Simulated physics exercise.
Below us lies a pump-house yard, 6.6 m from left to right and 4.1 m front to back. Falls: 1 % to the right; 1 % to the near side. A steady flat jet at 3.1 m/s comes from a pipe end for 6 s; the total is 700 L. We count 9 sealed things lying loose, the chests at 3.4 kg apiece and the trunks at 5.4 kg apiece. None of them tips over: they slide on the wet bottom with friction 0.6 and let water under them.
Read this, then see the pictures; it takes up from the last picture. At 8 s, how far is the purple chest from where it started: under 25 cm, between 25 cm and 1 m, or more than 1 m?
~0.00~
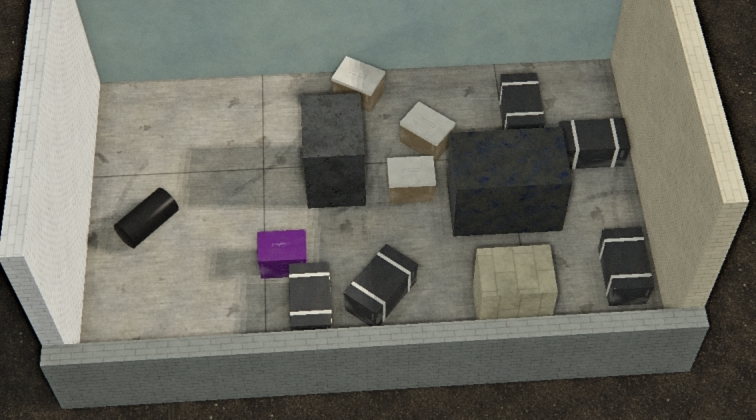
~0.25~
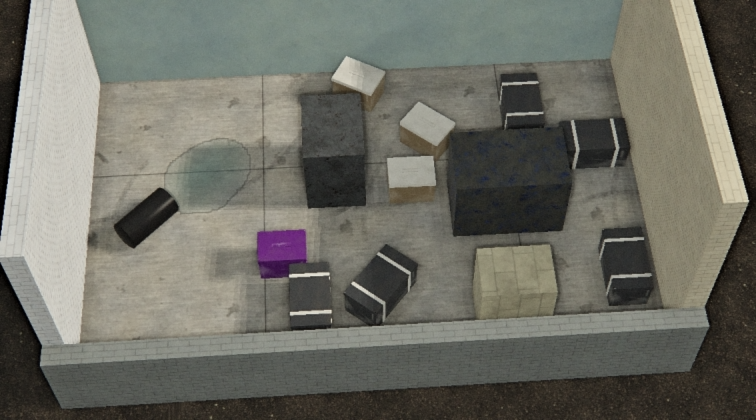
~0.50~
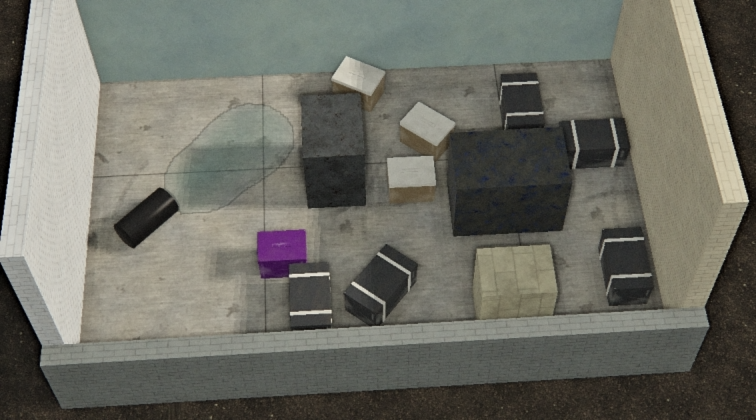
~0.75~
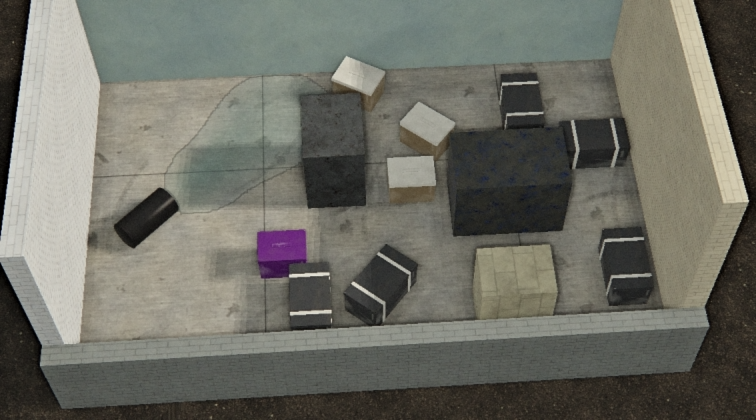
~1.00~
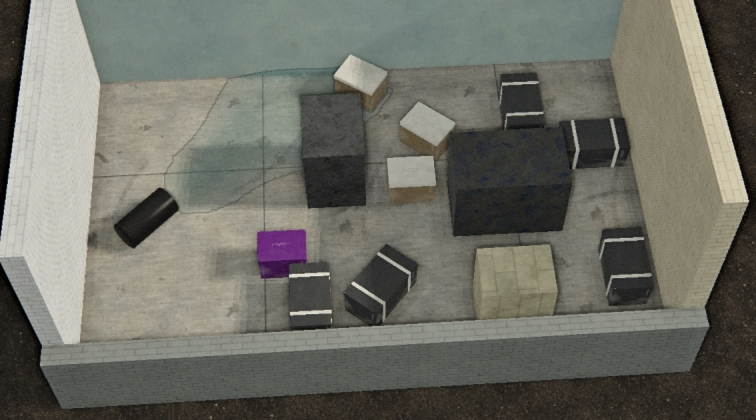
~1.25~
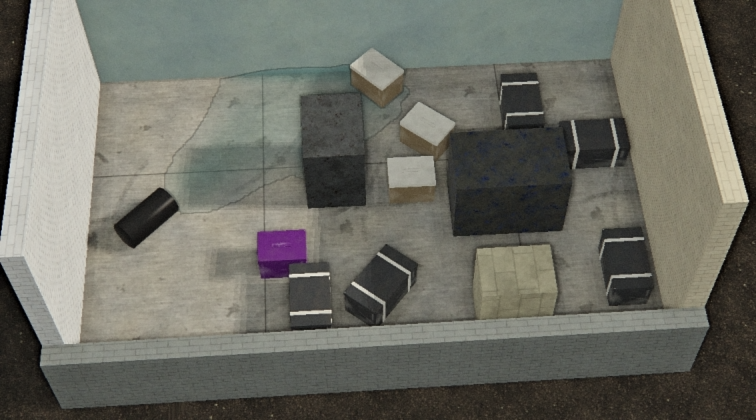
Final spot: Almost the start.
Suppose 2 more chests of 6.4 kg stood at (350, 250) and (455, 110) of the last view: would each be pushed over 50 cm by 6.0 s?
In that order: Less, over.
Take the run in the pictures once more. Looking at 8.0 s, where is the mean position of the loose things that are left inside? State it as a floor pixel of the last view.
At about (469, 247).
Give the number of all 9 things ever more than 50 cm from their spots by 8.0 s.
I make that 4.
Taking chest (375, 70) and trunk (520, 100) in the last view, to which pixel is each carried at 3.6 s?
They should sit about (585, 82) and (585, 115) in the last view.
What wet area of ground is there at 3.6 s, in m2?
My estimate is roughly 10.5 m2.
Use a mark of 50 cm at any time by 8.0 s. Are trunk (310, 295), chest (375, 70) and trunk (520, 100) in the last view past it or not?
Result by item: Within it; beyond it; beyond it.
After 1.8 s the purple chest is near (281, 245), 0.0 m from its start, aground; 0 afloat.
After 3.6 s the purple chest is near (281, 245), 0.0 m from its start, aground; 2 afloat.
After 5.6 s the purple chest is near (281, 245), 0.0 m from its start, aground; 4 afloat.
After 8.0 s the purple chest is near (281, 245), 0.0 m from its start, aground; 5 afloat.
